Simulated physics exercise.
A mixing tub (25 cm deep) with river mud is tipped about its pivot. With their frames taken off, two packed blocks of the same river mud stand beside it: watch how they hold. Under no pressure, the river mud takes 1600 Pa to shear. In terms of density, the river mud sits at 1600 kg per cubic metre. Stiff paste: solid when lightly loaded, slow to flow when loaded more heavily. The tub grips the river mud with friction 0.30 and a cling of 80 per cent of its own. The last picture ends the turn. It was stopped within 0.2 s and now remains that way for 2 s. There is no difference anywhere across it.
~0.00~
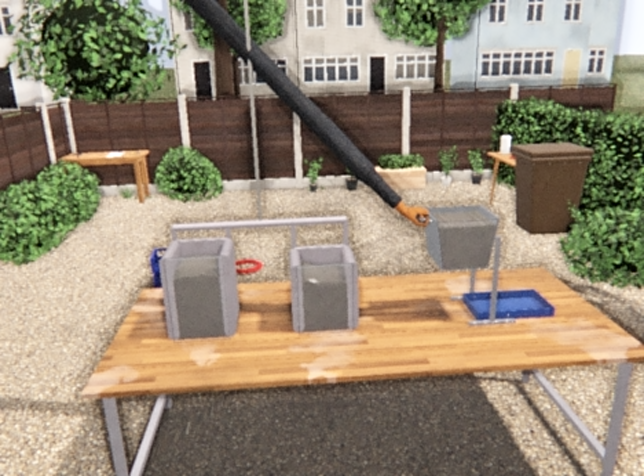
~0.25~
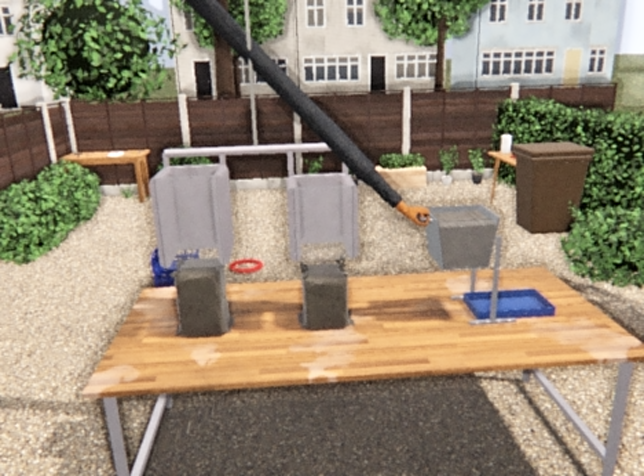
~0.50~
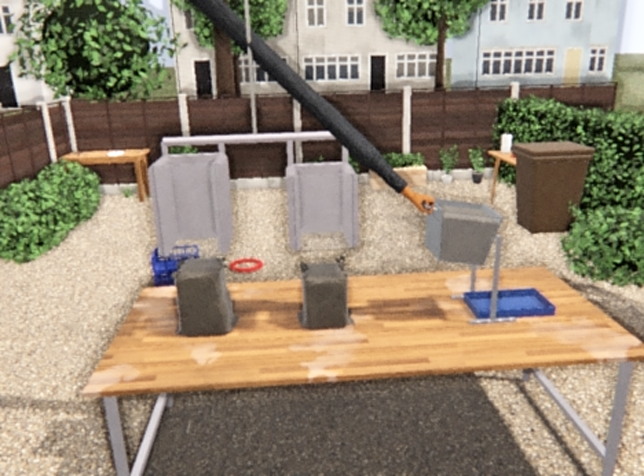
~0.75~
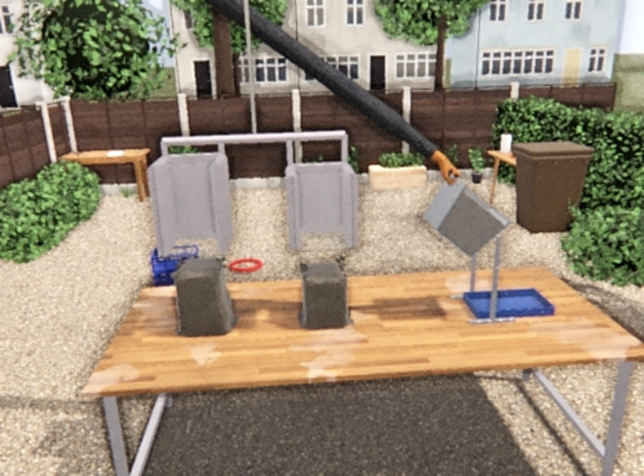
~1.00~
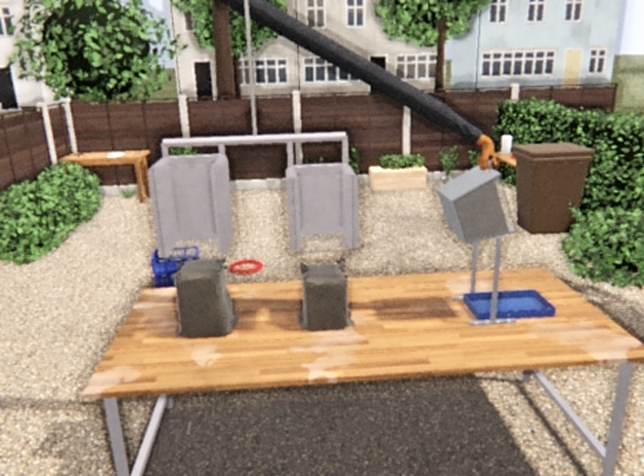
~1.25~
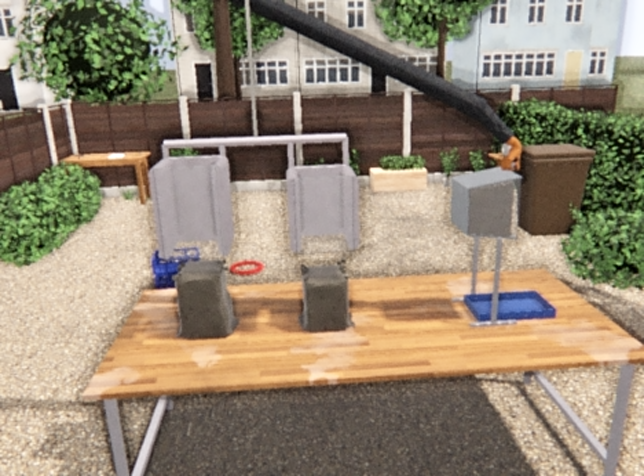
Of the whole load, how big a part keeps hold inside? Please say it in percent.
The part that keeps hold inside is about 100 %.
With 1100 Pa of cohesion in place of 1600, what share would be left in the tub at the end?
That works out near 60 %.
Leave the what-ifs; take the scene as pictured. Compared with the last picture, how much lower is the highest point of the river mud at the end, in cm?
About 0 cm.
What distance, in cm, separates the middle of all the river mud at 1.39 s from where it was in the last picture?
It has moved close to 0 cm.
After 1.39 s, the tub is at 89 degrees and holds 100 %.
After 1.56 s, the tub is at 89 degrees and holds 100 %.
After 1.73 s, the tub is at 89 degrees and holds 100 %.
After 1.90 s, the tub is at 89 degrees and holds 100 %.
After 3.25 s, the tub is at 89 degrees and holds 100 %.
